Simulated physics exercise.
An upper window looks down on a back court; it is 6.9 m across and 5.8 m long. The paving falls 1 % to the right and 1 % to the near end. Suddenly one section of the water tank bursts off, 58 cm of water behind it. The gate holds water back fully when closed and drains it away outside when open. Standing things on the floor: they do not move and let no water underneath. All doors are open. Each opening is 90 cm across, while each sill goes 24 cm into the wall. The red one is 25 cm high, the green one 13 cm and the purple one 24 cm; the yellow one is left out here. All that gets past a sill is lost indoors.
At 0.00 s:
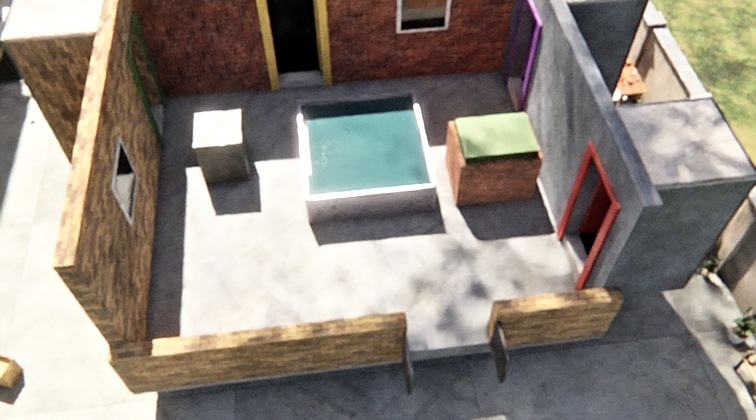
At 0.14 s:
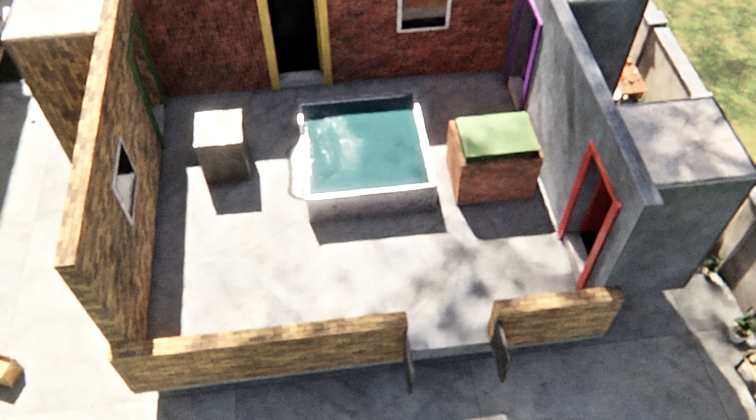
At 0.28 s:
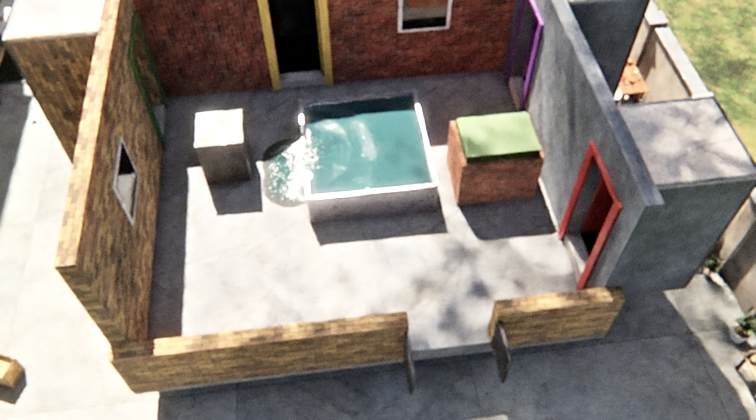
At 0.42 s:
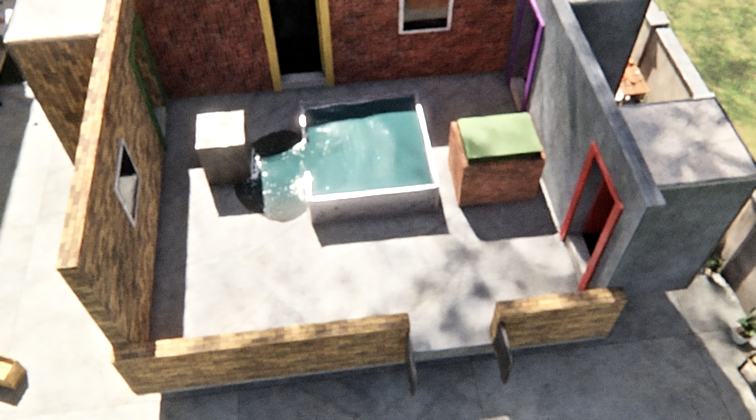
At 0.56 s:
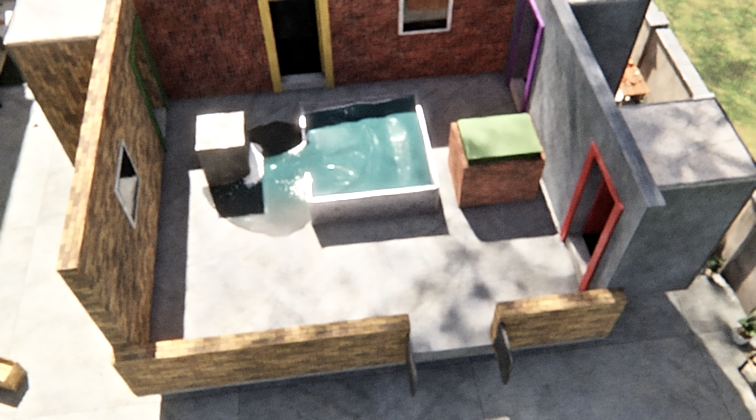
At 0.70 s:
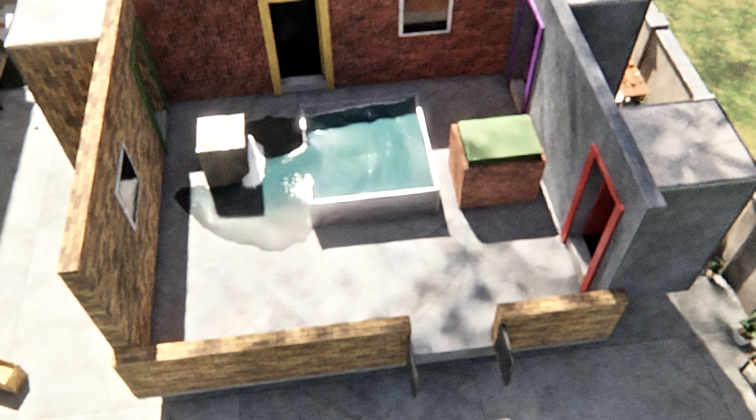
Water bursts from the left side of a raised tank and spreads around a pale block.
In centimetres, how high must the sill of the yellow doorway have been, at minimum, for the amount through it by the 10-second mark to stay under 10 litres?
It must have been at least 12 cm high.
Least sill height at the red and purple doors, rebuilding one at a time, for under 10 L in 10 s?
You'd want some 10.5 cm at red and some 8.0 cm at purple.
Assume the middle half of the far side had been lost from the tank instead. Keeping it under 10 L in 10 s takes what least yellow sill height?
In that case about 23 cm.
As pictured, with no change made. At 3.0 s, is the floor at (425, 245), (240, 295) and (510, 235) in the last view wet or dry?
In that order: Dry, under water, dry.
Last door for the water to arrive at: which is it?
Last comes the red one.
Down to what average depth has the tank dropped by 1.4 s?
Some 43 cm.
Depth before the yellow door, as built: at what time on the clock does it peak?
I'd say near 2.6 seconds.
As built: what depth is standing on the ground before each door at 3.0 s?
Lab note, depth in cm: Red 0; green 13; yellow 13; purple 0.
After 1.4 s water covers 20 % of the floor, deepest (42 cm) near (262, 177); it has not reached the yellow door.
After 3.0 s water covers 45 % of the floor, deepest (32 cm) near (149, 372); 13 cm at the yellow door, 0 litres in over its 18 cm sill.
After 10.0 s water covers 95 % of the floor, deepest (17 cm) near (590, 319); 6 cm at the yellow door, 0 litres in over its 18 cm sill.
At the yellow door as built, the water arrived by 1.7 s and peaked near 14 cm at 2.6 s.
Run again over the same 10 s with other heights there, 16 litres in over 11 cm, 7 litres over 13 cm. The limit of 10 litres is kept from about 12 cm up.
